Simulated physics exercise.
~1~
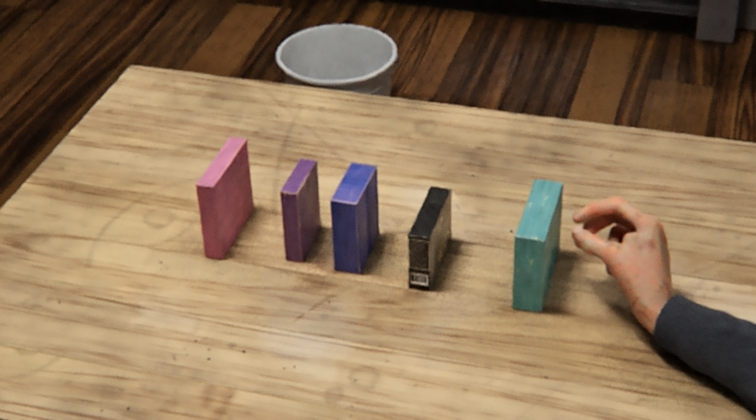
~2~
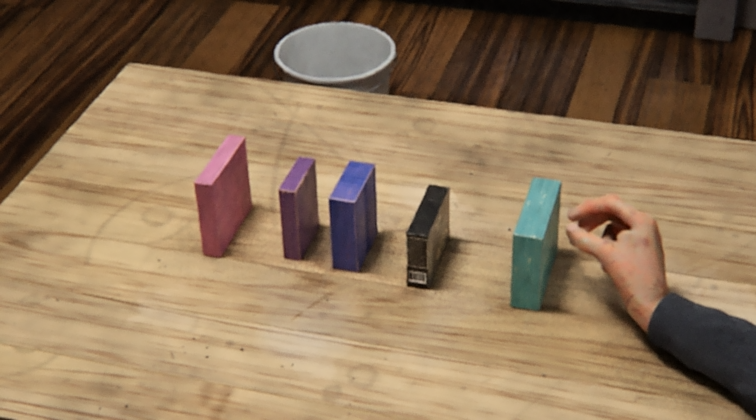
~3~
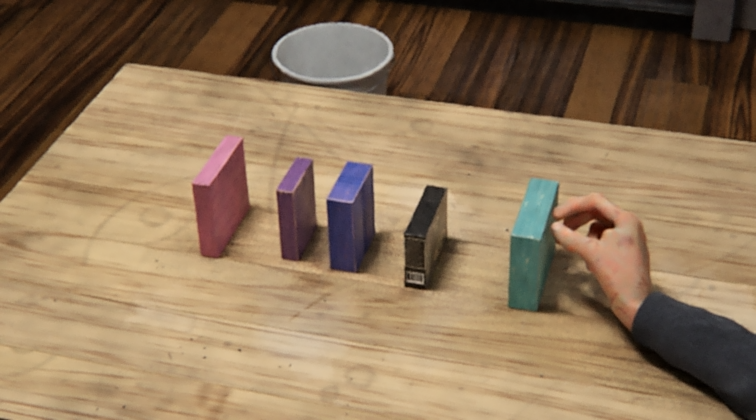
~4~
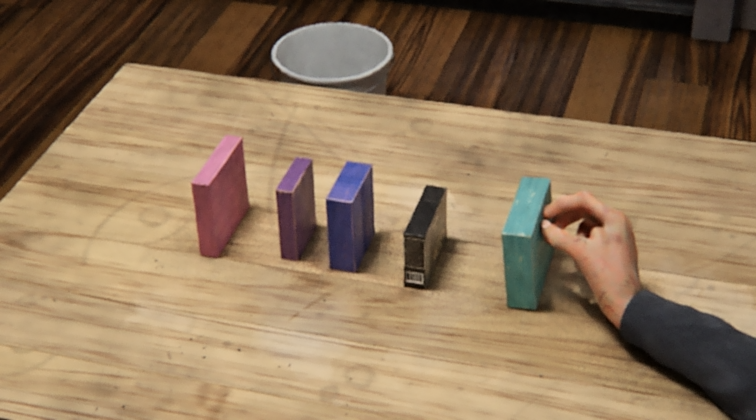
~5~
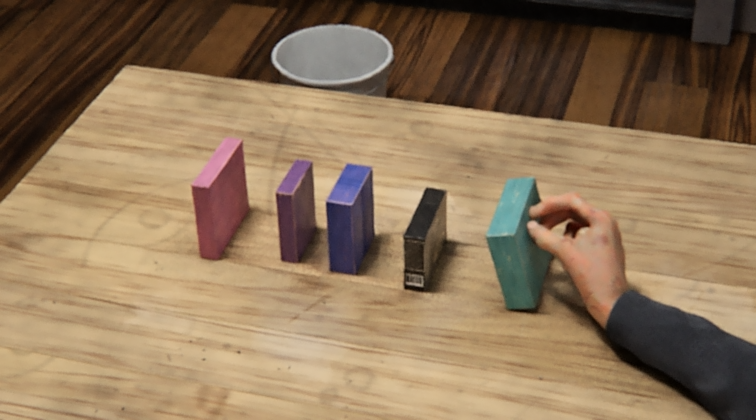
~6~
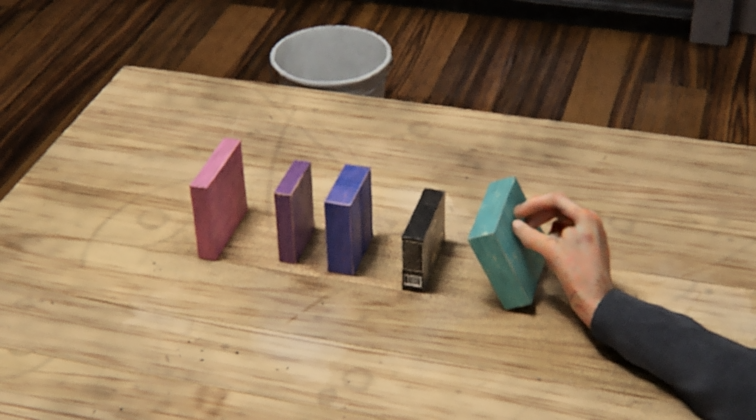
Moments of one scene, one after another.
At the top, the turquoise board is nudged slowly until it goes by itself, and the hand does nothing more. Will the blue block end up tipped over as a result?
No, ha, that one hangs in there, doesn't it.
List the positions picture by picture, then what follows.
In the first frame, blue block (356, 219); purple block (301, 210).
In the second frame, purple block (299, 208); black packet (429, 236).
In the third frame, purple block (297, 209); black packet (427, 237).
In the fourth frame, turquoise board 5° over; purple block (296, 209); black packet (426, 237).
In the fifth frame, turquoise board 15° over; purple block (296, 211); black packet (426, 239).
In the sixth frame, turquoise board 27° over; blue block (350, 220); purple block (295, 212).
Then, 0.10 s on from there, turquoise board 48° over.
Then, 0.20 s on from there, turquoise board 90° over; black packet turned 8° from how it was put.
Then, 0.30 s on from there, turquoise board 90° over; black packet turned 33° from how it was put.
In the end, left askew, black packet; the other 2 unmoved. At the end, from the last picture's camera, blue block near (349, 219).
